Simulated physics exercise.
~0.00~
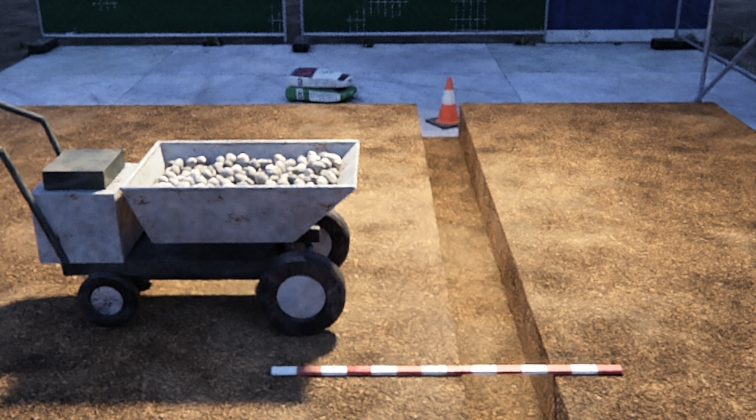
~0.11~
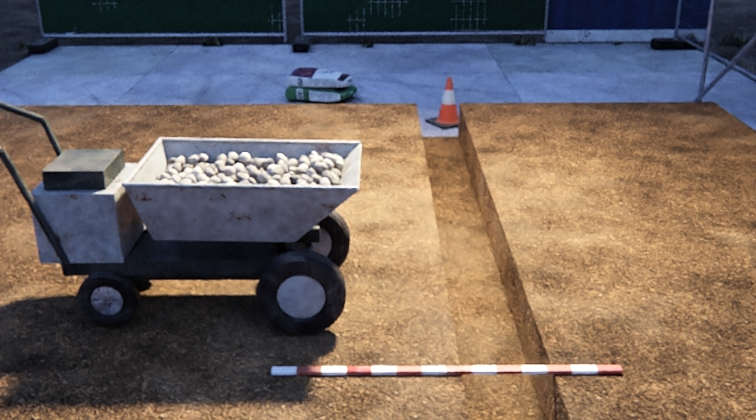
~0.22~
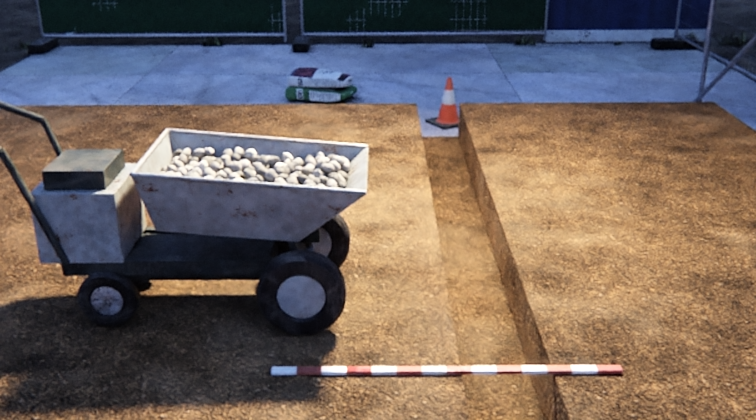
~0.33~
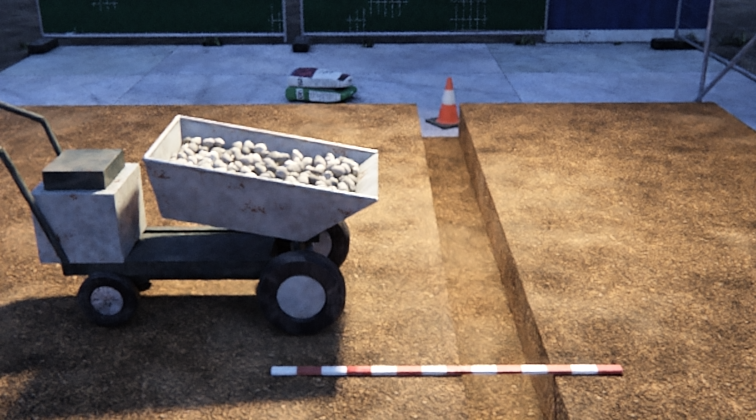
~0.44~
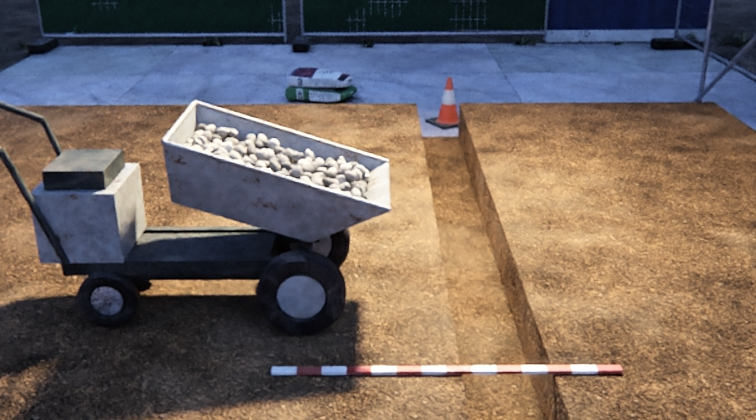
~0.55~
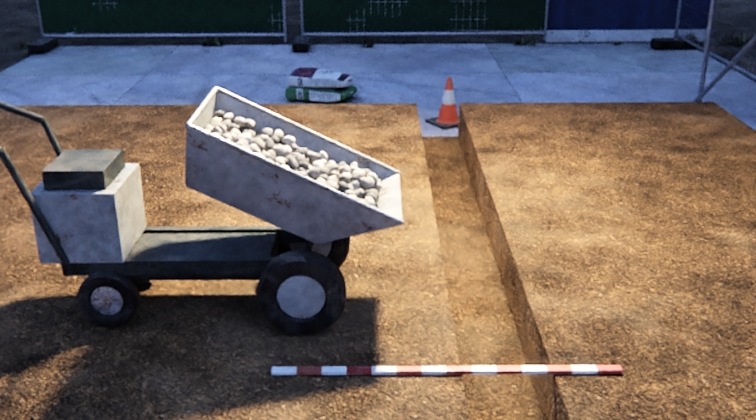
The grey tray of a small wheeled barrow tilts steadily down to the right, carrying rounded cobbles.
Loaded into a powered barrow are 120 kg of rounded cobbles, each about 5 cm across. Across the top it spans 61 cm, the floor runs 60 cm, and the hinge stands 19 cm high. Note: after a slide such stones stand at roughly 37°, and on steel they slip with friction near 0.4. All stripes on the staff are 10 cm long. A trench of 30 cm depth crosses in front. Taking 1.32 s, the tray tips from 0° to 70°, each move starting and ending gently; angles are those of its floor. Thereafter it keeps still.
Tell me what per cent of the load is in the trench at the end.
Some 98 per cent.
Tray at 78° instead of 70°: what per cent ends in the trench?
Then close to 80 per cent.
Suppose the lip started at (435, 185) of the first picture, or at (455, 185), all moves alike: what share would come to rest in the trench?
First place: Near 50%; second place: Near 30%.
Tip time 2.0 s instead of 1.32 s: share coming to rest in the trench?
That works out at about 95 in a hundred.
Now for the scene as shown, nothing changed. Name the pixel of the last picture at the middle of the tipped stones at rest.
In the last view, about (488, 339).
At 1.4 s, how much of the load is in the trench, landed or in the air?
Roughly 45% by that time.
After 1.0 s the floor is at 59°; 100 % in the tray; the foremost stones are at (431, 248).
After 1.4 s the floor is at 70°; 46 % in the tray, 6 % short of the trench, 47 % in the trench; the foremost stones are at (520, 335).
After 1.8 s the floor is at 70°; 11 % in the tray, 6 % short of the trench, 83 % in the trench; the foremost stones are at (518, 326).
After 3.7 s the floor is at 70°; 0 % in the tray, 2 % short of the trench, 98 % in the trench; the foremost stones are at (516, 323).
